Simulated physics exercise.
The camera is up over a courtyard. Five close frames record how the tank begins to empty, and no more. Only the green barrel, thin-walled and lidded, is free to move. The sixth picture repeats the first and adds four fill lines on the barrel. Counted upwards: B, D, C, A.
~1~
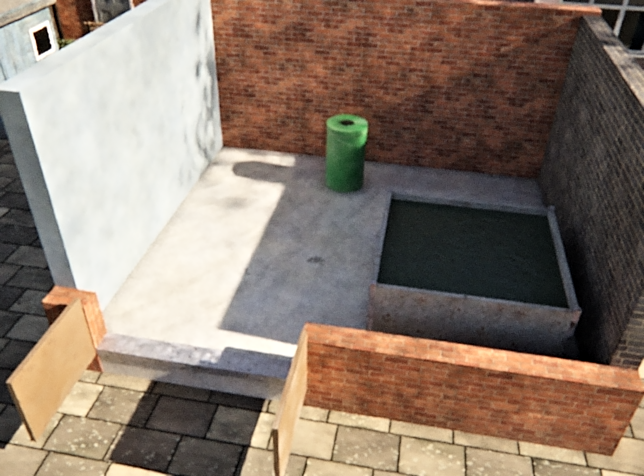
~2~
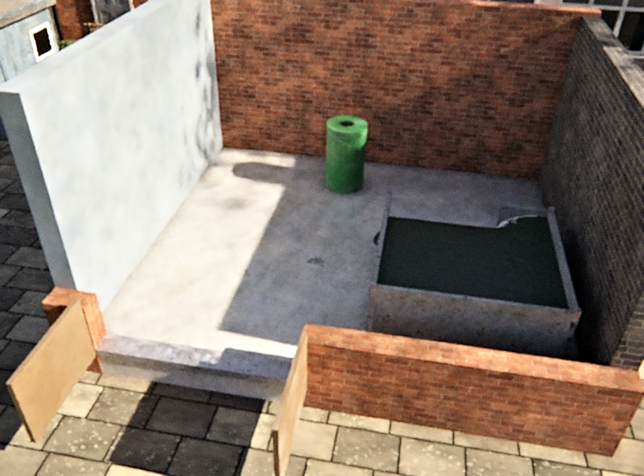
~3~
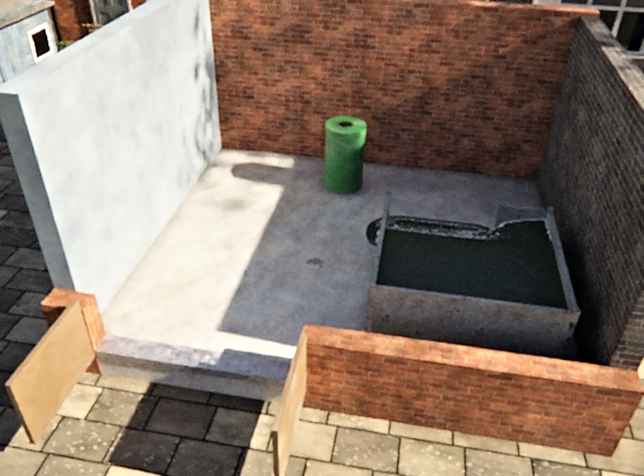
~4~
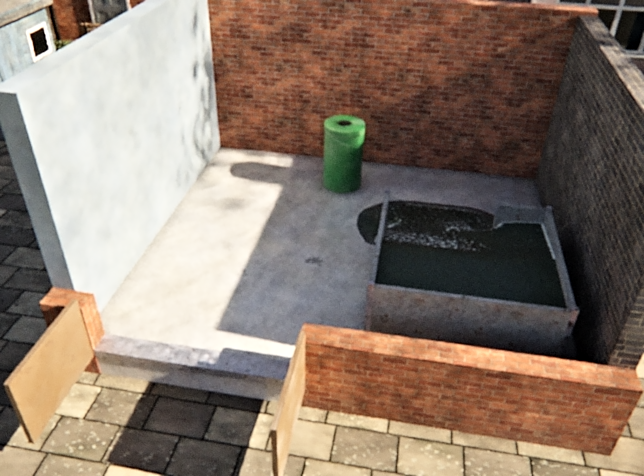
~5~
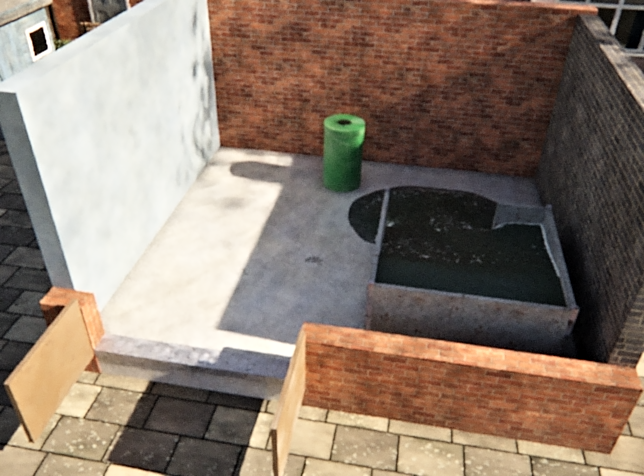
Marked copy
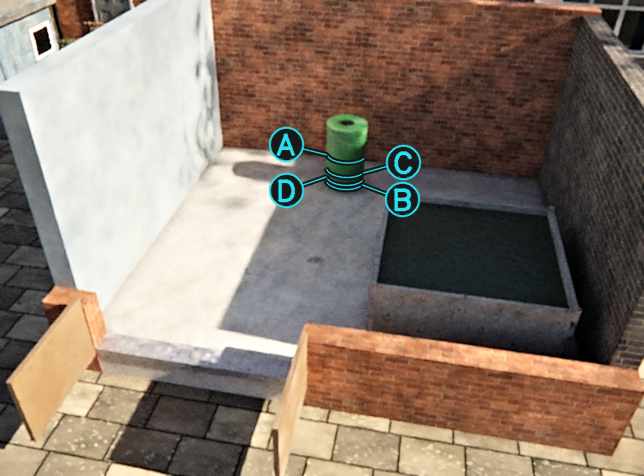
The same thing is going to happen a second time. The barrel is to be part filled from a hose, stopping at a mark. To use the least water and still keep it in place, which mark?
It is A.
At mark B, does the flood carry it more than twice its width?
Yes.
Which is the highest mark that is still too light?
That is mark C.
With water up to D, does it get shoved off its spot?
Yes.
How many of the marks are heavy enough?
One of them.
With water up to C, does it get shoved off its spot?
Yes, it does.
In cyan, A at (343, 162); B at (342, 189); C at (342, 177); D at (342, 185); from the bottom up B, D, C, A.
If A is chosen, it does not move.
If B is chosen, it is pushed about 4 times its own width away.
If C is chosen, it is pushed about its own width away.
If D is chosen, it is pushed about 6 times its own width away.
